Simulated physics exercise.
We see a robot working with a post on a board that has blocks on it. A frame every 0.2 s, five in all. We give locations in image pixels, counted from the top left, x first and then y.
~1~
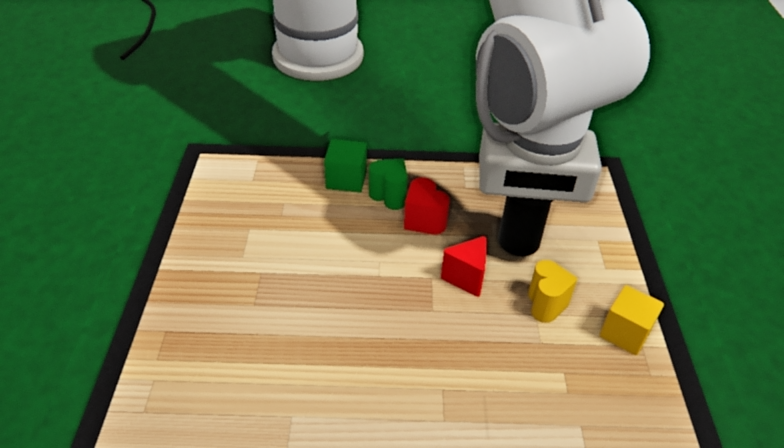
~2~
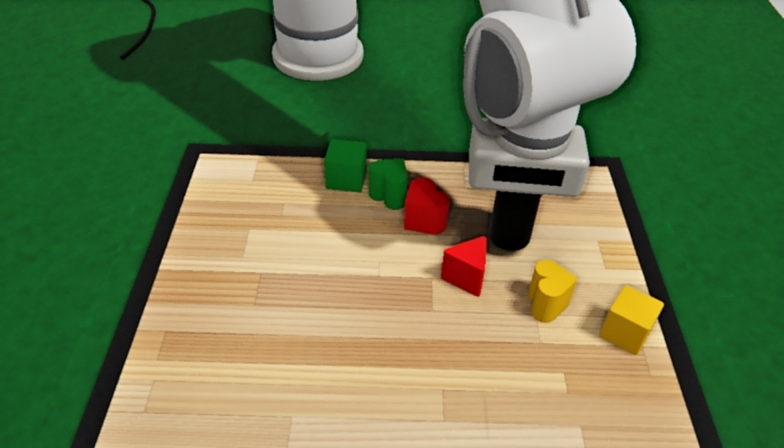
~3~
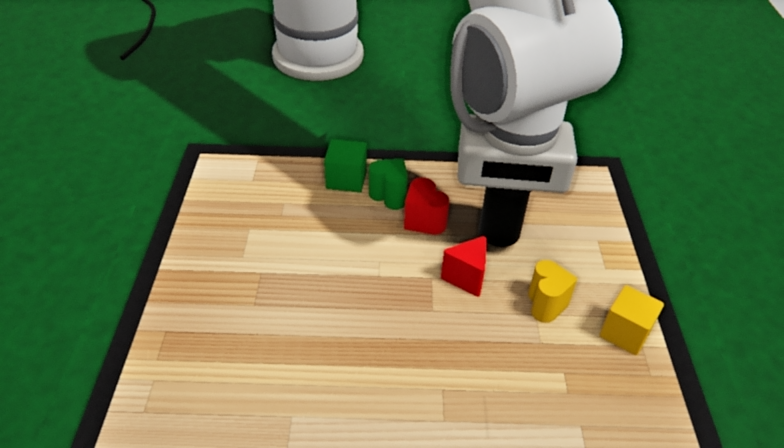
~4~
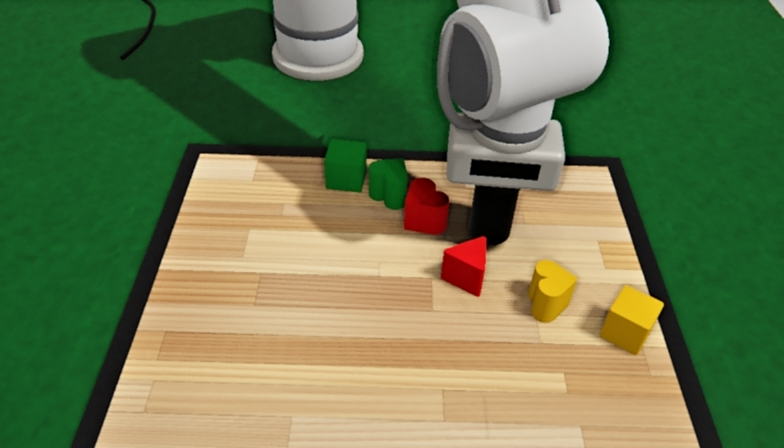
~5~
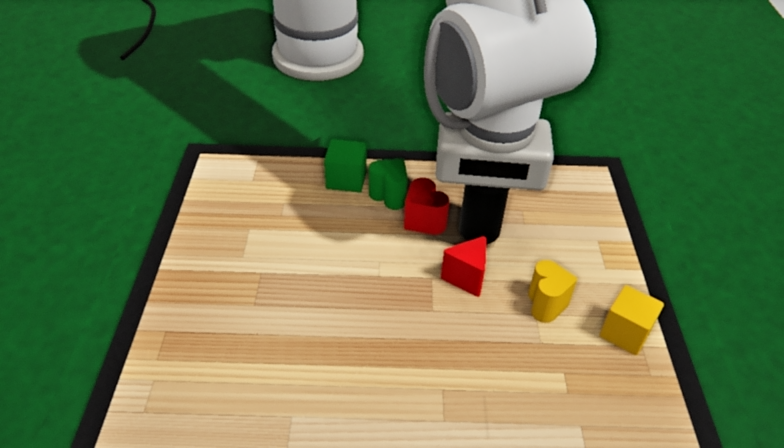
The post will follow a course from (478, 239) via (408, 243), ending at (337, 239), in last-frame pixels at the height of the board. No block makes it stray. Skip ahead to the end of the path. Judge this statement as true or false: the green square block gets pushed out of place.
The statement is false.
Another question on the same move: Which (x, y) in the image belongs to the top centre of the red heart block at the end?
The middle of its upper face will lie at (394, 186).
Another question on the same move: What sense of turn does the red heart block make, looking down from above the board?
I'd predict that, seen from above, the red heart block rotates clockwise.
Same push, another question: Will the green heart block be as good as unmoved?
No.
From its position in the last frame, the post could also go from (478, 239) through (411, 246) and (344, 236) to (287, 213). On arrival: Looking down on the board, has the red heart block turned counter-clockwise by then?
No.
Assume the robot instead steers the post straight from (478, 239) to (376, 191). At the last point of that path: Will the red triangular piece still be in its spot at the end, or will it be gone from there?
It holds its position.
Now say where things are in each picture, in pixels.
Post tip at (519, 242); block tops, green square block at (346, 152); green heart block at (391, 169); red heart block at (426, 193), in the first frame.
Post at (509, 236); blocks unchanged, in the second frame.
Post at (499, 233); blocks unchanged, in the third frame.
Post at (489, 231); blocks unchanged, in the fourth frame.
Post at (480, 230); green square block at (346, 152); green heart block at (391, 169); red heart block at (426, 193), in the fifth frame.
The first path, step by step. One third of the way, post at (432, 233); green heart block at (387, 165); red heart block at (409, 187), turned 40° clockwise.
Two thirds of the way, post at (384, 233); green heart block at (387, 161), turned 25° anticlockwise; red heart block at (394, 186), turned 105° clockwise.
At the end, post at (337, 229); green square block in place; green heart block at (387, 161), turned 25° anticlockwise; red heart block at (394, 186), turned 105° clockwise.
